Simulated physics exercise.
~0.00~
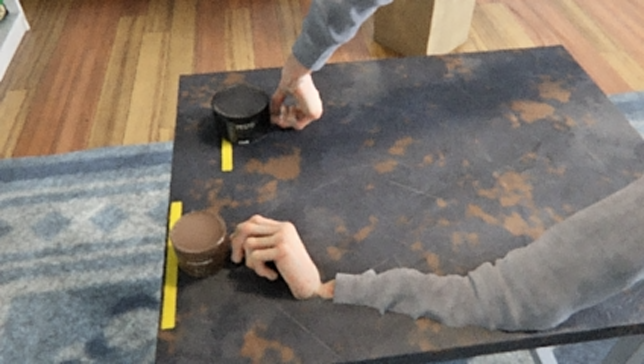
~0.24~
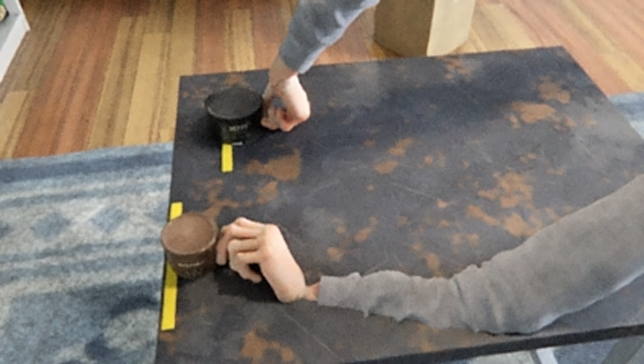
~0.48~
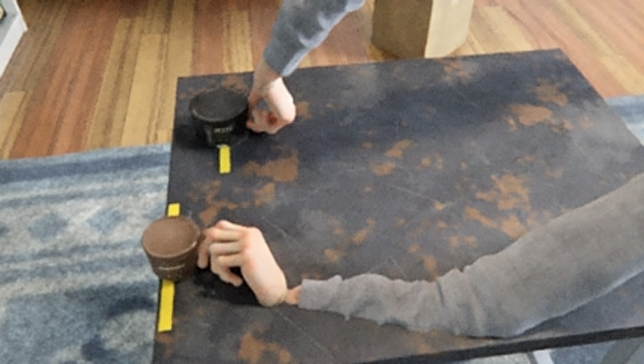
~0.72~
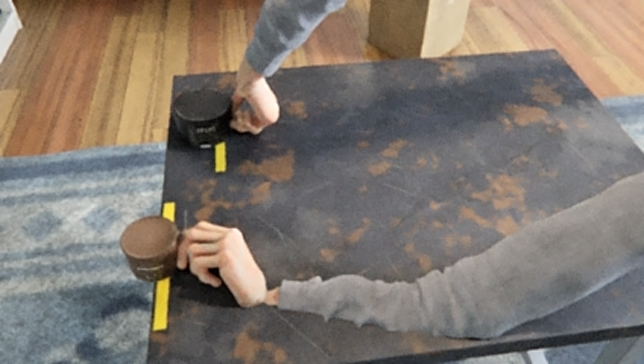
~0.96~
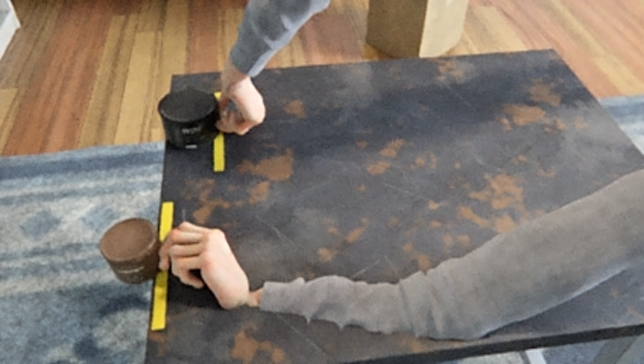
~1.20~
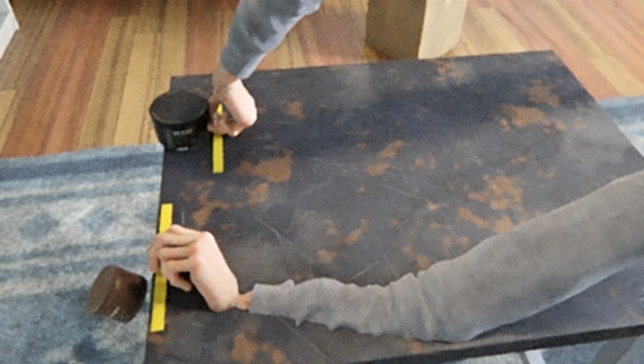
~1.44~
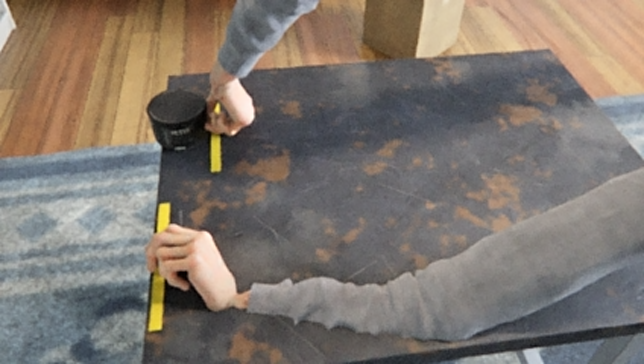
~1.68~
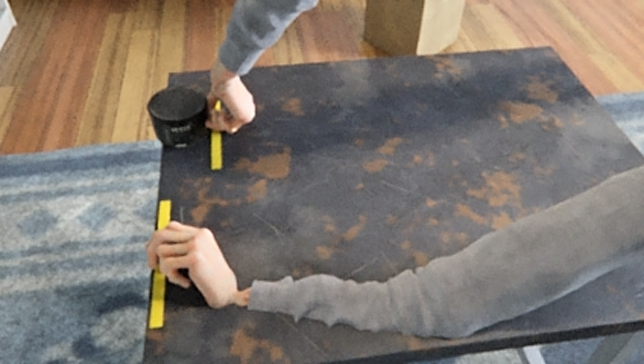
The clip opens on a dark, rust-blotched tabletop where two hands in gray sleeves rest against a brown tub and a black tub, with strips of yellow tape beneath or beside them. Both hands slowly push the tubs left toward the table's edge. The brown tub, nearer the viewer, slides across its tape and begins to hang past the edge, while the black tub moves about its own width. The brown tub then tips and drops off the side, passing out of view. At the end, the hands stay at the tapes and the black tub still sits on the table near the edge.
